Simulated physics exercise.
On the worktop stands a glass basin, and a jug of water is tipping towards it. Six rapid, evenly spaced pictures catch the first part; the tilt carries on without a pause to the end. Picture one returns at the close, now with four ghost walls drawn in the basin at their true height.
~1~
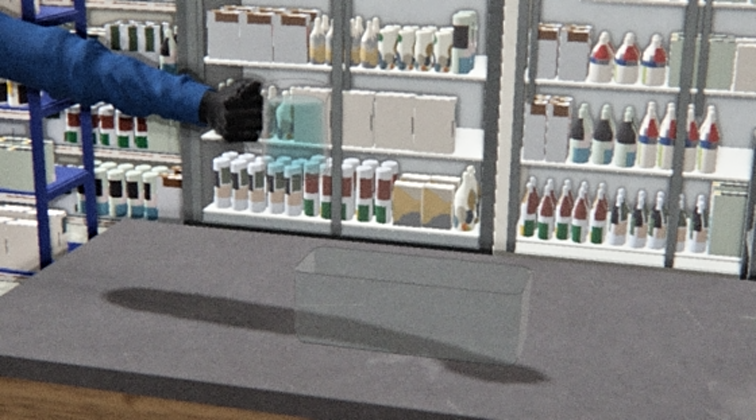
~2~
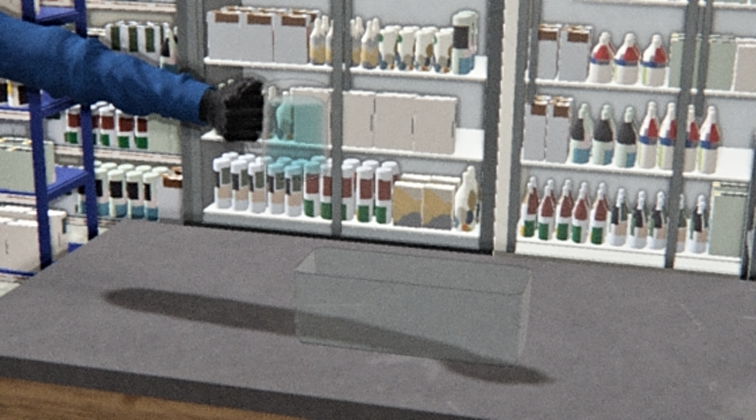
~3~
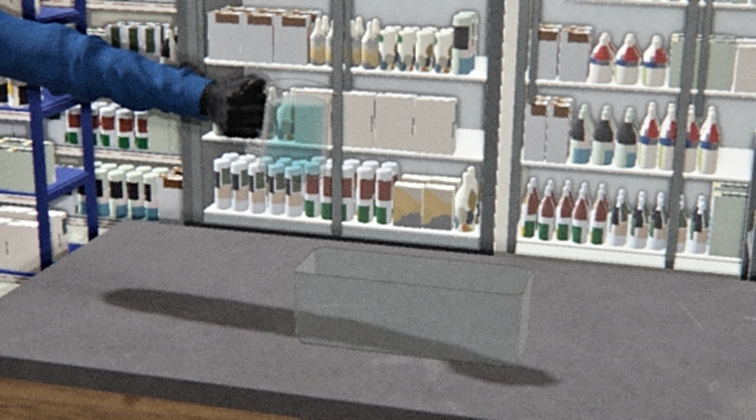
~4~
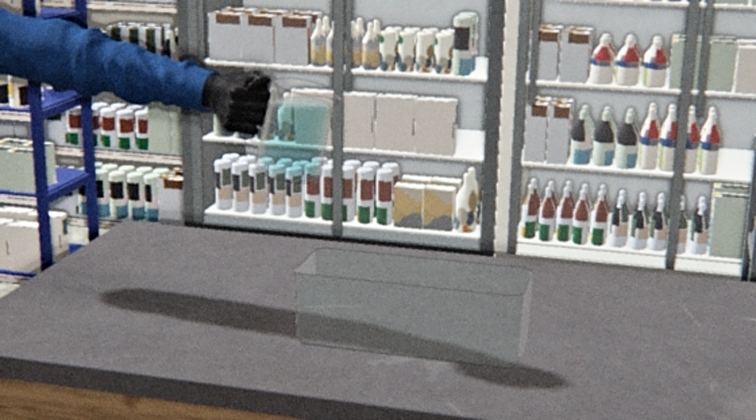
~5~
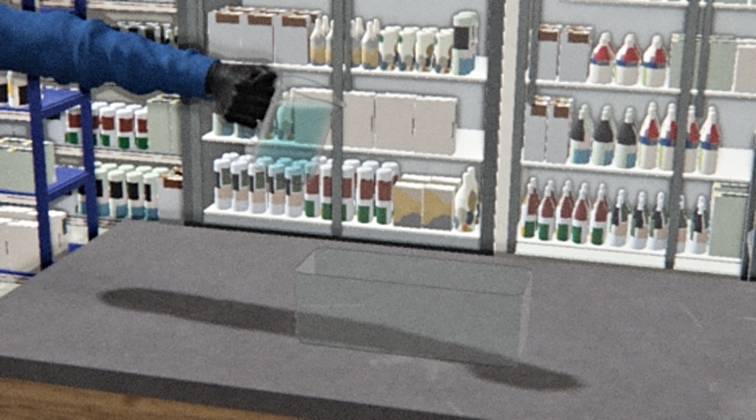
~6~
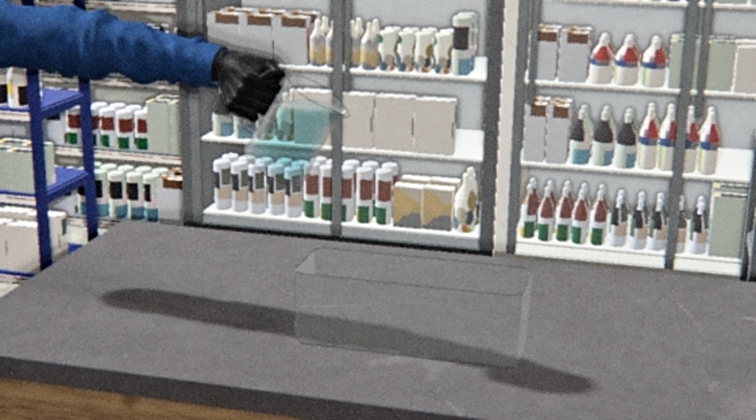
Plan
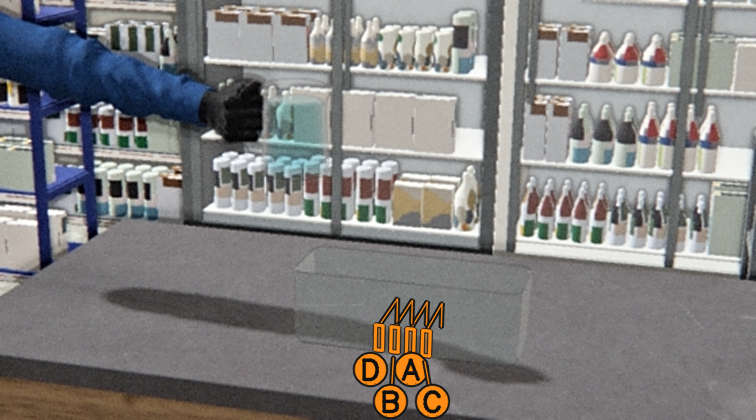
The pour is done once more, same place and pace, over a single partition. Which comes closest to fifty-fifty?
Use slot B.
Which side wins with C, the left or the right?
More ends on the left.
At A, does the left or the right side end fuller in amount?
The left side.
In orange, A at (409, 359); B at (393, 357); C at (424, 361); D at (377, 355).
If A is chosen, about 83 % ends left of the wall and 9 % right of it; 7 % is lost outside.
If B is chosen, about 47 % ends left of the wall and 51 % right of it.
If C is chosen, about 90 % ends left of the wall and 6 % right of it; 3 % is lost outside.
If D is chosen, about 16 % ends left of the wall and 83 % right of it.
